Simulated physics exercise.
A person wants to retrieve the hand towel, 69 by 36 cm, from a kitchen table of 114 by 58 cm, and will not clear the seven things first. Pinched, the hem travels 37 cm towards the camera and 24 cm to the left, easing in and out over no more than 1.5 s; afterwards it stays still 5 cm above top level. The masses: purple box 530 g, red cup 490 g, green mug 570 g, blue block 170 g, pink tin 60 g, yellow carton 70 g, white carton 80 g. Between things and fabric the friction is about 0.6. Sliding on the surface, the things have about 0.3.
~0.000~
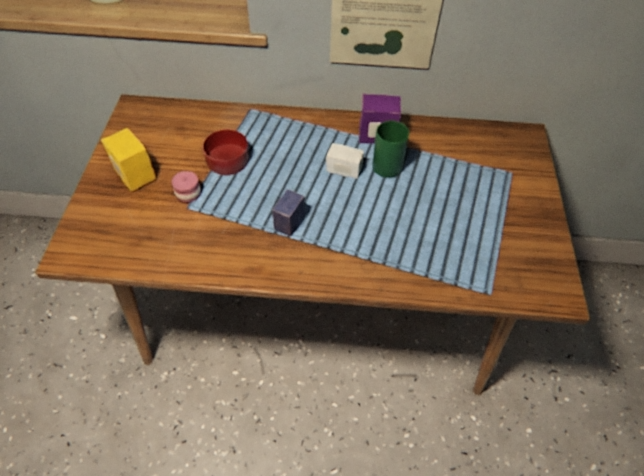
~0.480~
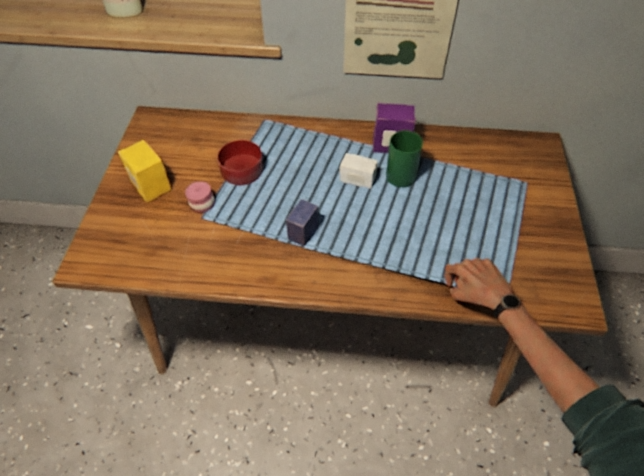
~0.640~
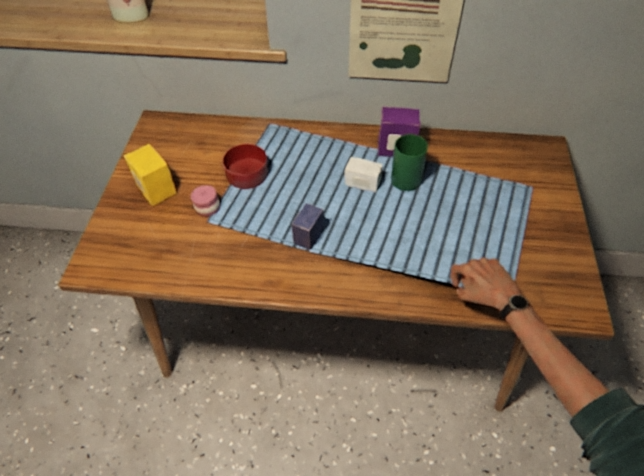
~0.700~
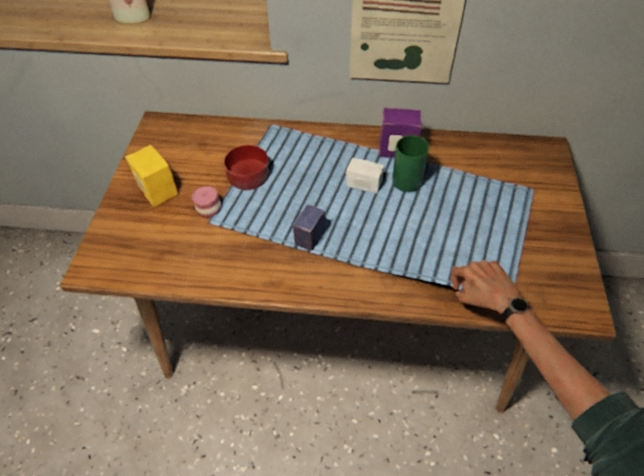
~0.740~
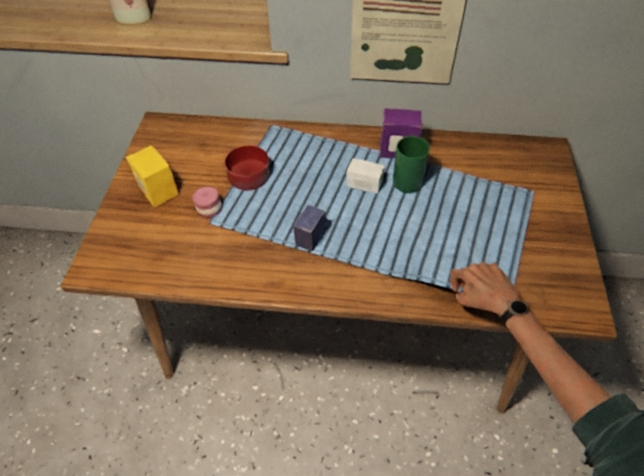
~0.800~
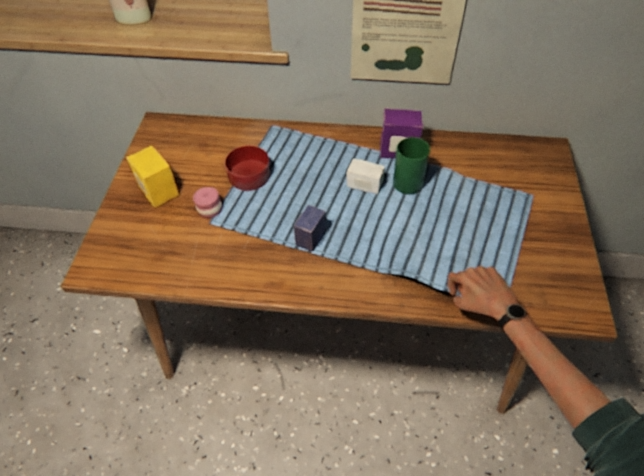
A blue striped towel lay across a wooden table among a mug, a bowl and several boxes when a hand reached in from the right, gripped its front corner and barely tugged it.
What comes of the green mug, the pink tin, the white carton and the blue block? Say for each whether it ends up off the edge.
As I see it, I'd say the green mug leaves; I'd say the pink tin does not leave; I'd say the white carton leaves; I'd say the blue block leaves.
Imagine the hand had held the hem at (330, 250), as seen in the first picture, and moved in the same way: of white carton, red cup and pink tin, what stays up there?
Well, in that case the white carton tips off, the red cup survives on top and the pink tin survives on top.
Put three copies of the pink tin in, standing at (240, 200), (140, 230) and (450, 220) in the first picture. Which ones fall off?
In order: Holds on; holds on; comes off.
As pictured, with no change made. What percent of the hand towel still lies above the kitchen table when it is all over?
Share within the edges: Approx. 35 %.
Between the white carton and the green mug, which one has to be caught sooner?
The green one leads the way.
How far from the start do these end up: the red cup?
Shift of the red cup: 20 centimetres.
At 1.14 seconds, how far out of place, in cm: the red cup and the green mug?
I'd put the red cup at some 2 centimetres and the green mug at some 10 centimetres.
By 1.1 s, 95 % of the hand towel is still over the top; green mug 10 cm off its start, white carton 6 cm off its start, blue block 4 cm off its start.
By 1.5 s, 80 % of the hand towel is still over the top; green mug 23 cm off its start, white carton 16 cm off its start, blue block 11 cm off its start.
By 1.8 s, 50 % of the hand towel is still over the top; green mug 36 cm off its start at (396, 277), white carton 28 cm off its start at (361, 265), blue block 19 cm off its start at (254, 282).
By 2.1 s, 40 % of the hand towel is still over the top; green mug over the edge, white carton 37 cm off its start, blue block over the edge.
By 3.7 s, 35 % of the hand towel is still over the top; white carton over the edge, green mug over the edge, blue block over the edge, pink tin 1 cm off its start at (205, 196).
